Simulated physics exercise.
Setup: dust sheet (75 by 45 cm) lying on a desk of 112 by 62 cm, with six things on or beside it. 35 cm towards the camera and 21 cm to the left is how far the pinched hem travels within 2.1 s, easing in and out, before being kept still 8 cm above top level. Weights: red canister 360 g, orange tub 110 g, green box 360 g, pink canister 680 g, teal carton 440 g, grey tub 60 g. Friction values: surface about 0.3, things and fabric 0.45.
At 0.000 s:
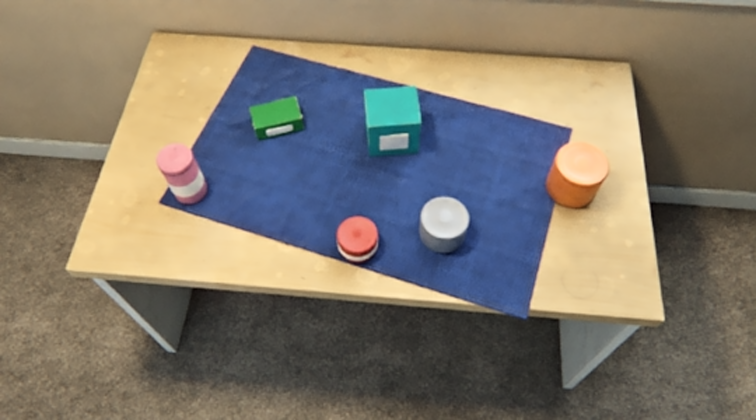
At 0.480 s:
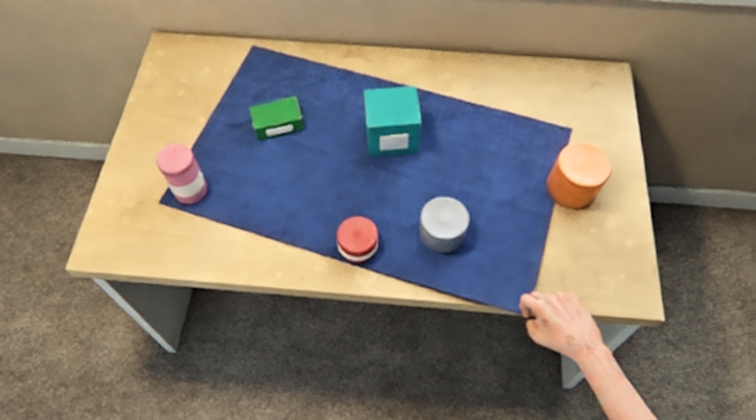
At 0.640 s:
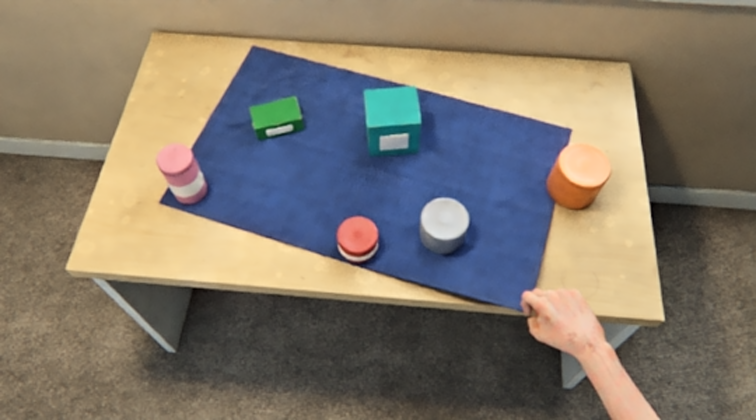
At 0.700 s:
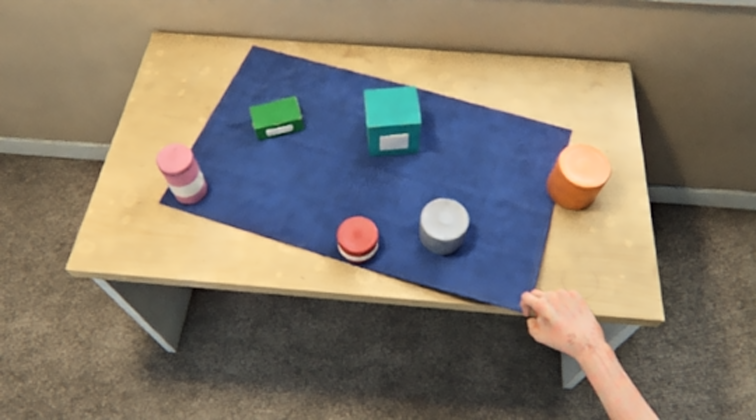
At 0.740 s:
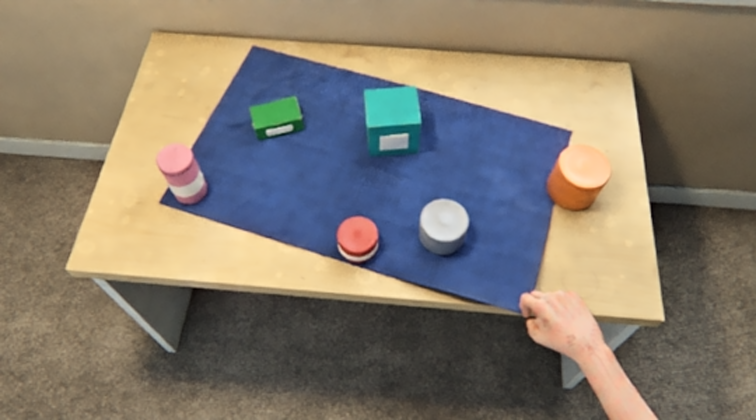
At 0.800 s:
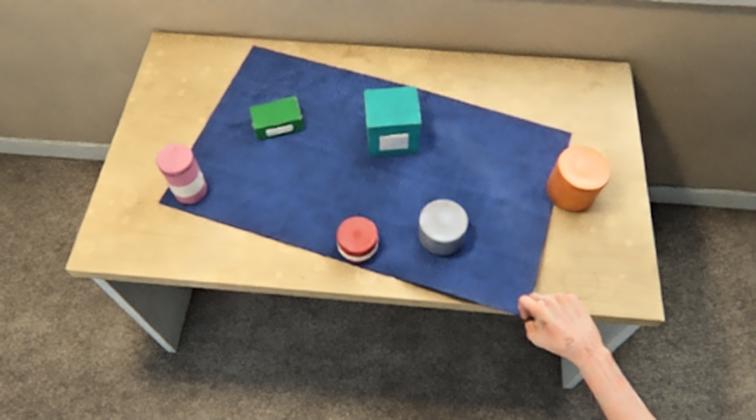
The video shows a blue cloth on a wooden desk with green, teal, red, grey, pink and orange containers on or beside it. A hand appears and grips the cloth's front right corner, which barely shifts while the containers stay essentially still.
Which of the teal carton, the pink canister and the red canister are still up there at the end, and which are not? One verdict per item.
At the end, the teal carton is still up there, the pink canister is still up there, the red canister is not up there.
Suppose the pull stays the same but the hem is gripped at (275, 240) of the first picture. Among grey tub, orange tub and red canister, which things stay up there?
Result: Grey tub leaves the top; orange tub keeps its place; red canister leaves the top.
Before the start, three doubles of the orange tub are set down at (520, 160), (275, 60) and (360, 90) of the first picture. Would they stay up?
Log, listed order - lost / kept / kept.
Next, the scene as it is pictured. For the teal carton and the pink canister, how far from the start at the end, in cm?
I'd put the teal carton near 30 cm and the pink canister near 4 cm.
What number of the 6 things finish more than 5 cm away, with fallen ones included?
Total: 5.
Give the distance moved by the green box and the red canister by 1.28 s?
I'd put the green box at some 2 centimetres and the red canister at some 2 centimetres.
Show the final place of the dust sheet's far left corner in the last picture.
(352, 95).
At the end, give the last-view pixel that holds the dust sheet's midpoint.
About (365, 276).
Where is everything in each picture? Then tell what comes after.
In the first picture, teal carton (392, 106); pink canister (174, 157); red canister (357, 234); dust sheet corners (253, 45) (572, 129) (526, 319).
In the second picture, dust sheet corners (253, 45) (572, 129); grip (528, 316).
In the third picture, dust sheet corners (253, 45) (572, 129); grip (529, 314).
In the fourth picture, dust sheet corners (253, 45) (572, 130); grip (529, 315).
In the fifth picture, dust sheet corners (253, 45) (572, 131); grip (528, 316).
In the sixth picture, teal carton (392, 106); pink canister (174, 157); red canister (357, 234); dust sheet corners (253, 46) (572, 133); grip (527, 318).
After 1.3 s, 95 % of the dust sheet is still over the top; teal carton 5 cm off its start, red canister 2 cm off its start, orange tub 7 cm off its start.
After 1.8 s, 85 % of the dust sheet is still over the top; teal carton 14 cm off its start, red canister 10 cm off its start, orange tub 22 cm off its start.
After 2.2 s, 65 % of the dust sheet is still over the top; red canister over the edge, teal carton 24 cm off its start at (410, 213), pink canister 3 cm off its start at (185, 166).
After 2.7 s, 55 % of the dust sheet is still over the top; red canister over the edge, teal carton 29 cm off its start, pink canister 3 cm off its start.
After 4.3 s, 55 % of the dust sheet is still over the top; red canister over the edge, teal carton 29 cm off its start at (406, 236), pink canister 4 cm off its start at (186, 169), orange tub over the edge.
